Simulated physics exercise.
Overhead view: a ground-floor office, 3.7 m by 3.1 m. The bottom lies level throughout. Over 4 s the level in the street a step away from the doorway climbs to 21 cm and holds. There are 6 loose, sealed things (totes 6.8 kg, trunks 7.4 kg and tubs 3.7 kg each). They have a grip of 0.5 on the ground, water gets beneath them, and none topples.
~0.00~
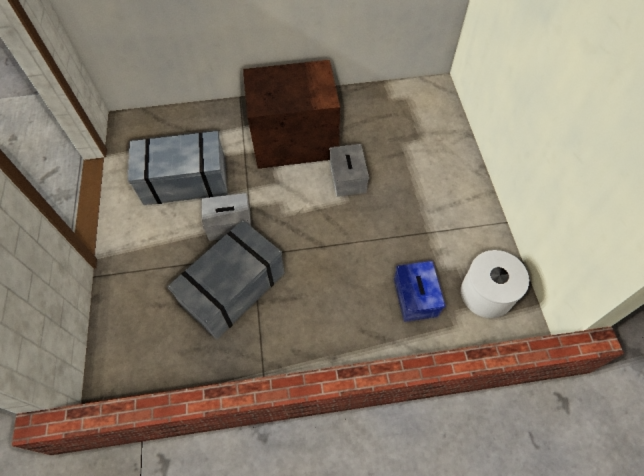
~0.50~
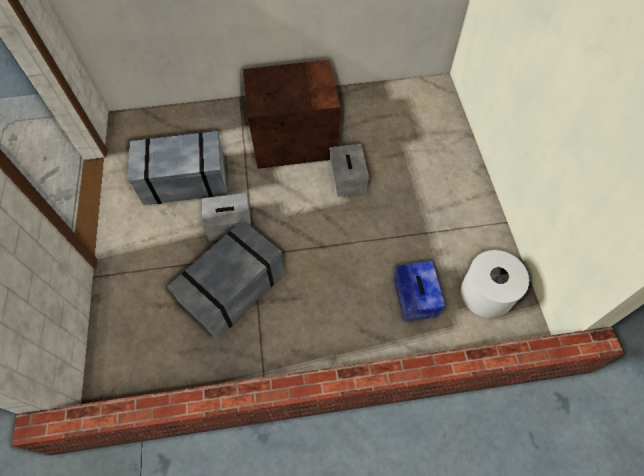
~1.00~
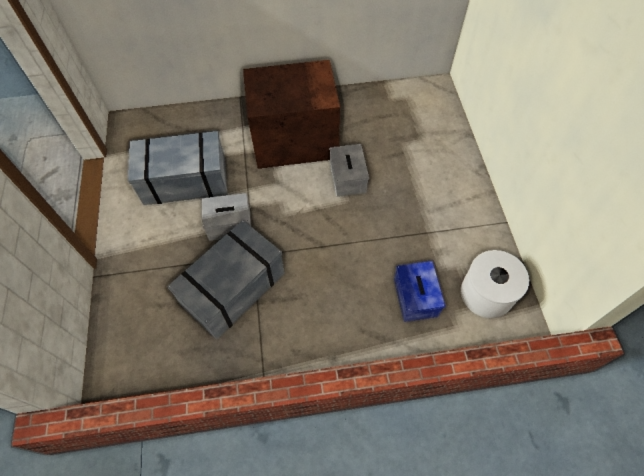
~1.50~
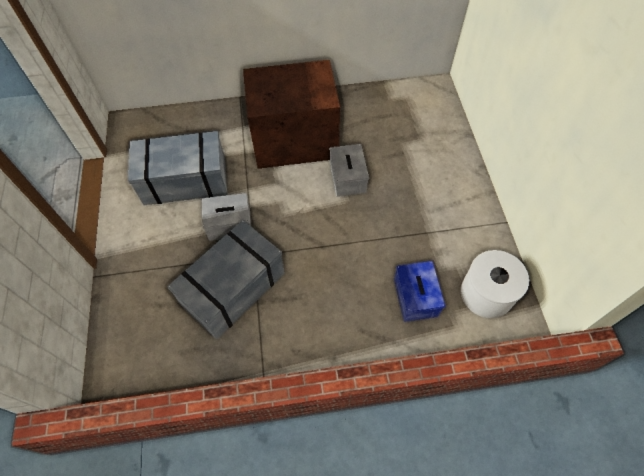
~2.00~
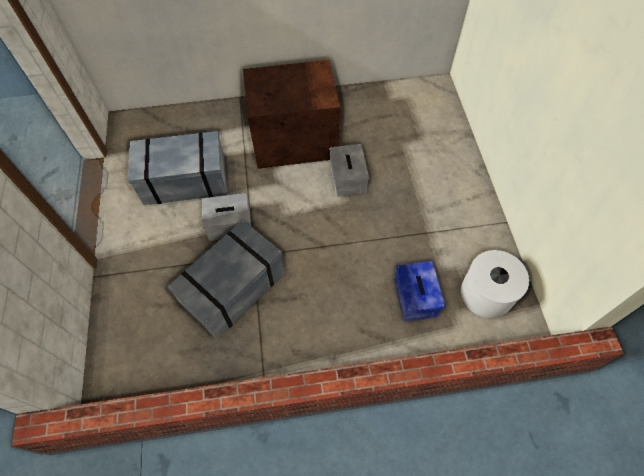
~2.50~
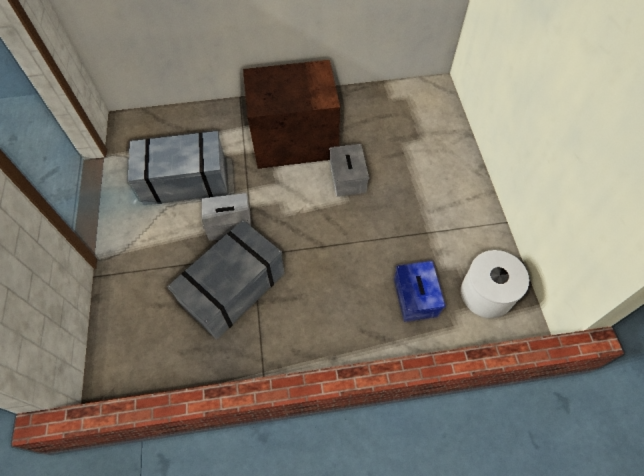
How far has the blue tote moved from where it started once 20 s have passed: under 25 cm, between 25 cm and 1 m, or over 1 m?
Result: Long displacement.
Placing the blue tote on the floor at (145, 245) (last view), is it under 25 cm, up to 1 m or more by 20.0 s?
Short answer, it is taken a long way.
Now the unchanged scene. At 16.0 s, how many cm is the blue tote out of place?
Displacement by then near 120 cm.
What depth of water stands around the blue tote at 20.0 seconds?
Depth approx. 17 cm.
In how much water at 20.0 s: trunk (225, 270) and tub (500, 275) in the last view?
I'd put it at 14 cm and 17 cm respectively.
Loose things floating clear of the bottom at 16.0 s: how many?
The count is 6.
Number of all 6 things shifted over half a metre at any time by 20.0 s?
6.
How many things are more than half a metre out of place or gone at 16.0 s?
At that time I count 5.
After 4.0 s the blue tote is near (420, 286), 0.0 m from its start, aground; 1 afloat.
After 9.0 s the blue tote is near (420, 332), 0.4 m from its start, afloat; 6 afloat.
After 16.0 s the blue tote is near (292, 209), 1.2 m from its start, afloat; 6 afloat.
After 20.0 s the blue tote is near (139, 360), 2.2 m from its start, afloat; 6 afloat.
